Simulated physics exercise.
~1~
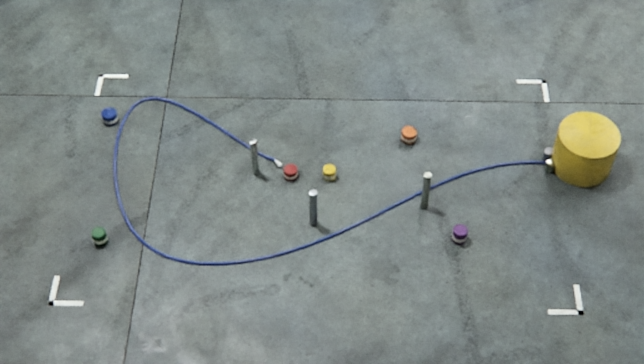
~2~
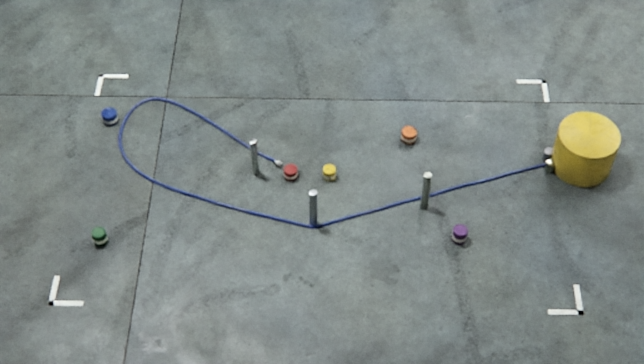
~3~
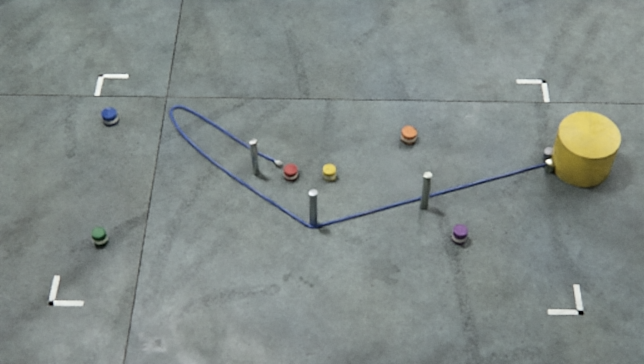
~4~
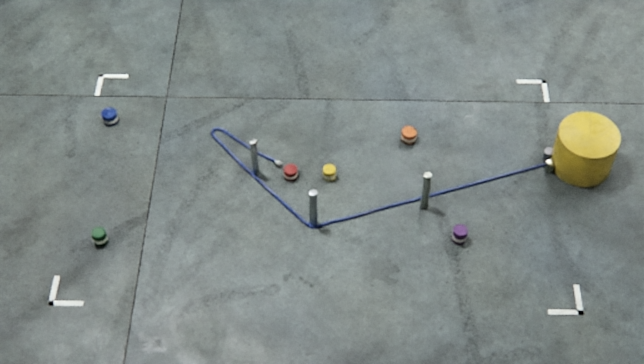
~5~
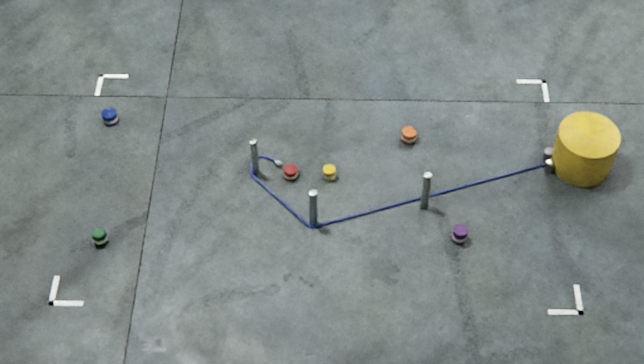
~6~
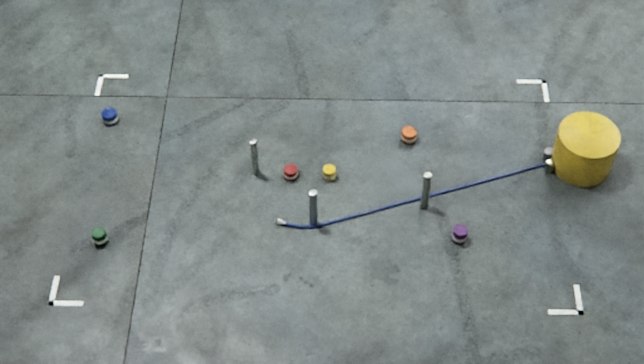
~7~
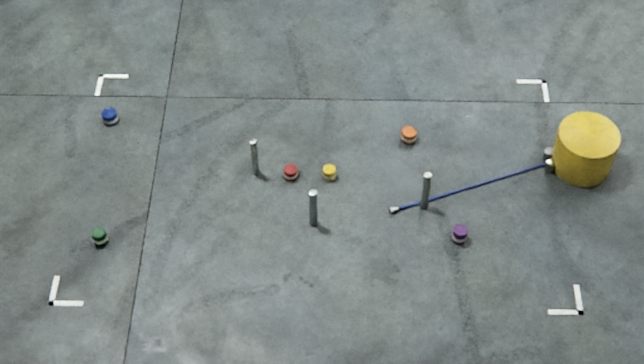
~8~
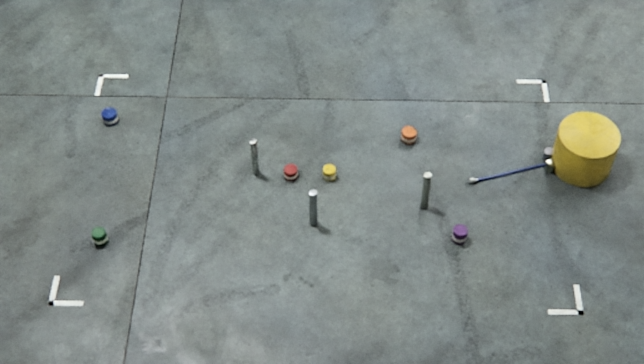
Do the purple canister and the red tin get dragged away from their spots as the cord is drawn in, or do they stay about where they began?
They stay about where they began. The purple canister stays put, and the red tin hardly stirs.
